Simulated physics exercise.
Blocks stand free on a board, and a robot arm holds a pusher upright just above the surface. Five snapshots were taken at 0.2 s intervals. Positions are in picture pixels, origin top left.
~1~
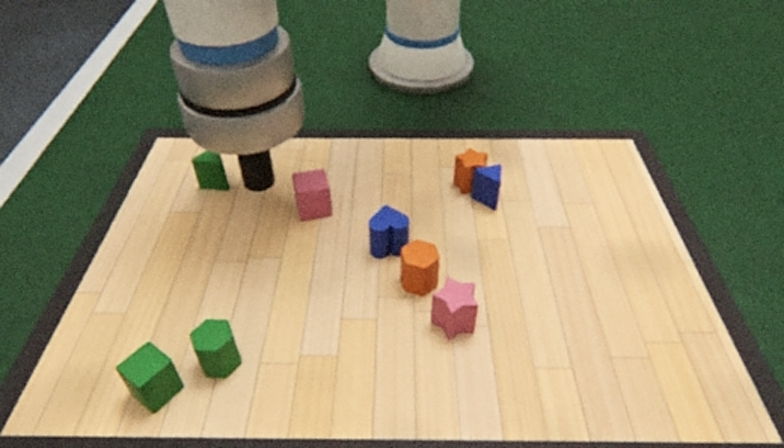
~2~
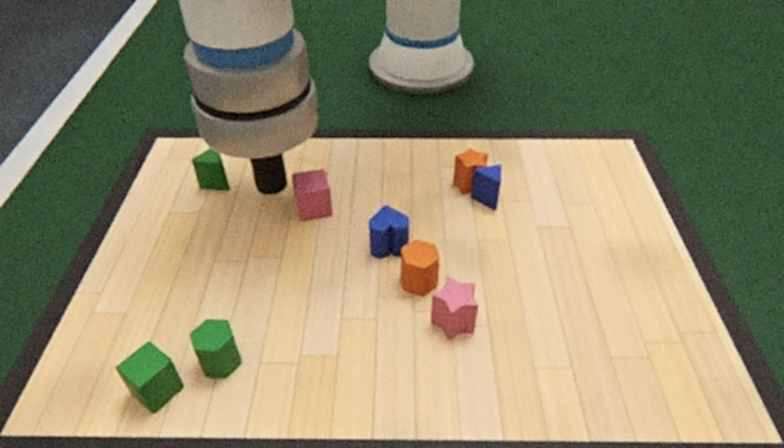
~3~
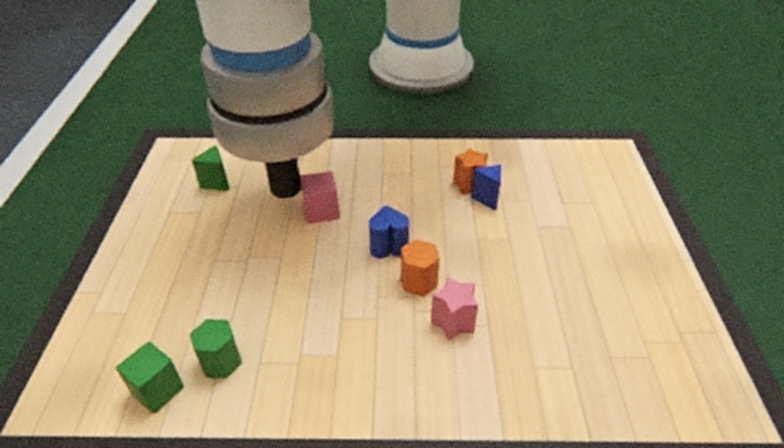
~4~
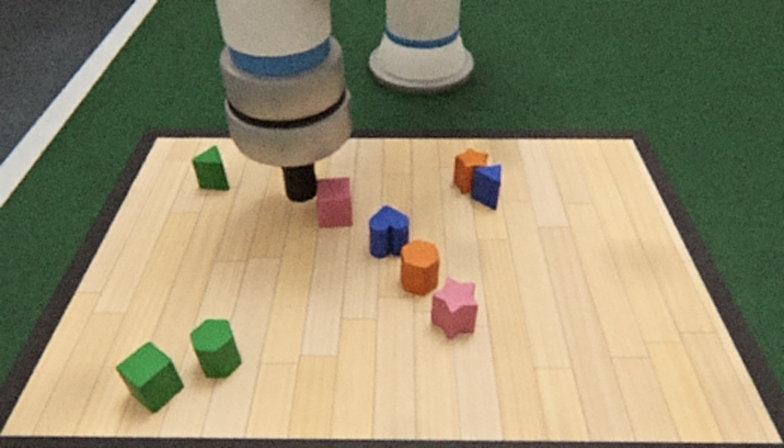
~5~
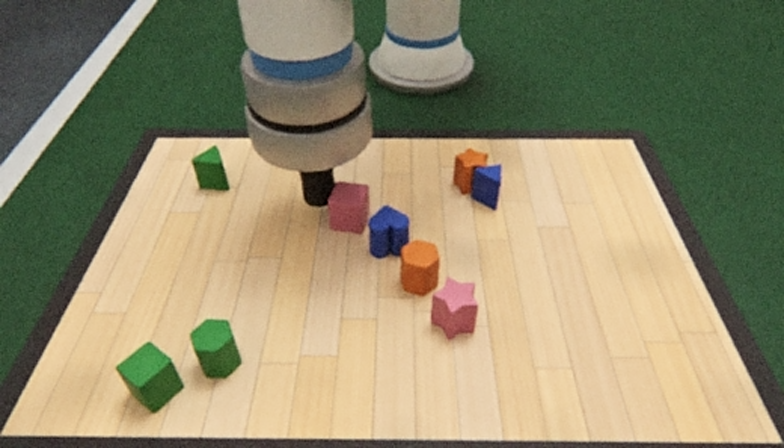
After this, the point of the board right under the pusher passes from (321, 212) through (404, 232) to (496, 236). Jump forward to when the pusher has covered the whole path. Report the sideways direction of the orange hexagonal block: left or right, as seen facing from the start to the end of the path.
The right.
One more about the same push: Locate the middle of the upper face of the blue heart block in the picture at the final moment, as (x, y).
Answer: (457, 255).
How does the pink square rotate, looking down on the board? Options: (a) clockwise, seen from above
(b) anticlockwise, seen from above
It's a.
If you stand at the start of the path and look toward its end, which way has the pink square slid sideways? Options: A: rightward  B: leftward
A (rightward)
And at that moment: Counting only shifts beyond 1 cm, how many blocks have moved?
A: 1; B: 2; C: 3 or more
The answer is C.
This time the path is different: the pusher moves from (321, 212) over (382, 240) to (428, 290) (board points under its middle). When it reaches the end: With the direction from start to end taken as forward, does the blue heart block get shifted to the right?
No, I don't think so.
On the path given first. One third of the way, pusher (374, 214); pink square (402, 214), turned 20° clockwise; blue heart block (422, 236); orange hexagonal block (426, 260), turned 30° clockwise.
Two thirds of the way, pusher (436, 219); pink square (459, 226), turned 65° clockwise; blue heart block (453, 253), turned 45° clockwise; orange hexagonal block (434, 273), turned 55° clockwise; pink star block (461, 298).
At the end, pusher (498, 221); pink square (472, 230), turned 80° clockwise; blue heart block (457, 255), turned 60° clockwise; orange hexagonal block (434, 273), turned 55° clockwise; pink star block (461, 298).
